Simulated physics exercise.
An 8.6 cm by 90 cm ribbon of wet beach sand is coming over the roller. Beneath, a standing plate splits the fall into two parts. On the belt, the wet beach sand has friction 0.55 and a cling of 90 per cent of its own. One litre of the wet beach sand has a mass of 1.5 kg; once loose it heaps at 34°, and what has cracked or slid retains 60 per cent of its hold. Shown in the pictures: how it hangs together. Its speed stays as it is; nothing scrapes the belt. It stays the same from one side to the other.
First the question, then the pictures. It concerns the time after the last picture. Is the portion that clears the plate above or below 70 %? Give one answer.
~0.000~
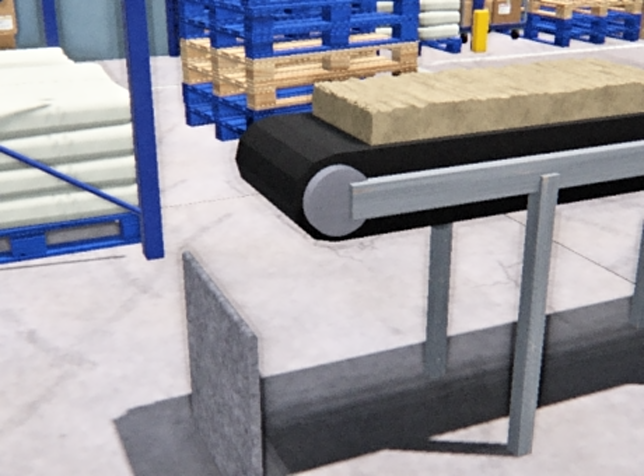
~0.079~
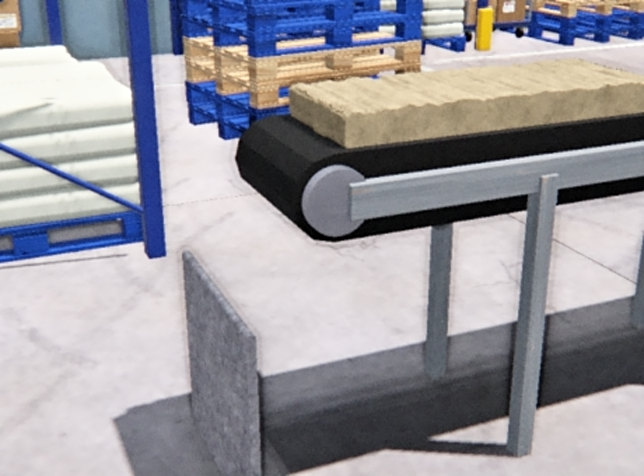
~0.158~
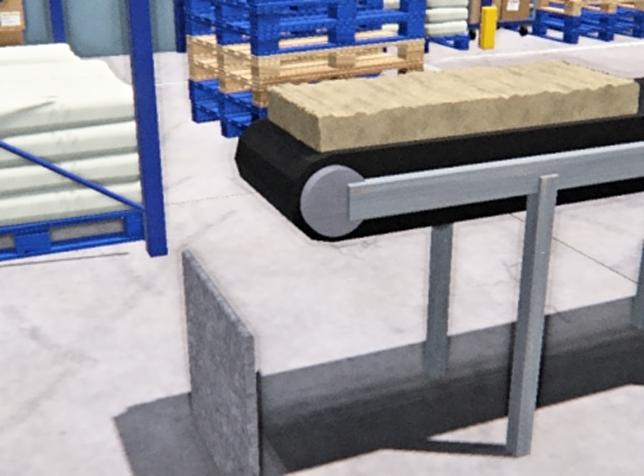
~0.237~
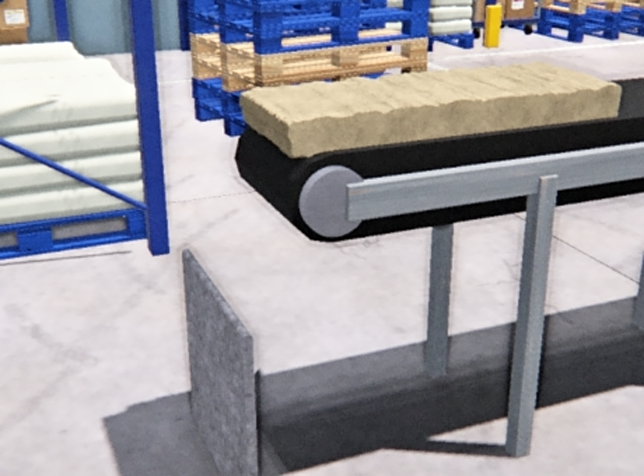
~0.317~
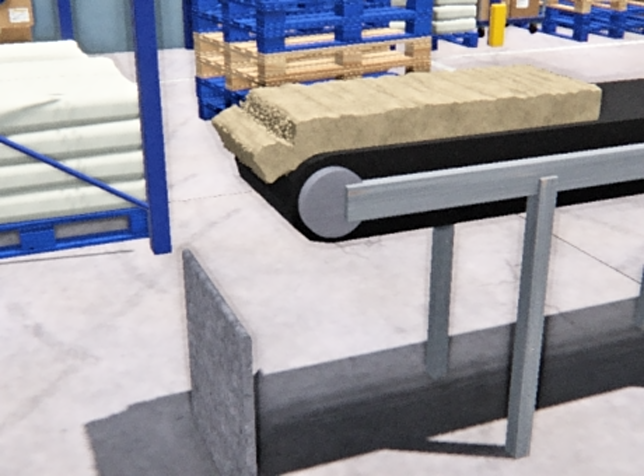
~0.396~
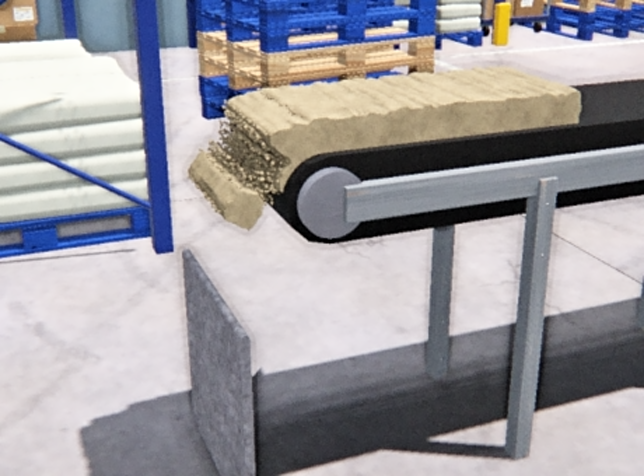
It comes out above.
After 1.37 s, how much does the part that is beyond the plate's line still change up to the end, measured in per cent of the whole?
Some 10 per cent.
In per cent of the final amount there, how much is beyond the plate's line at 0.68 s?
Share so far: Roughly 30 percent.
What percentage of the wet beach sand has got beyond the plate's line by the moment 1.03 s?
About 45 percent.
By 0.68 s, 22 % is beyond the plate's line.
By 1.03 s, 46 % is beyond the plate's line.
By 1.37 s, 71 % is beyond the plate's line.
By 1.71 s, 82 % is beyond the plate's line.
By 2.96 s, at the end, 82 % is beyond the plate's line.
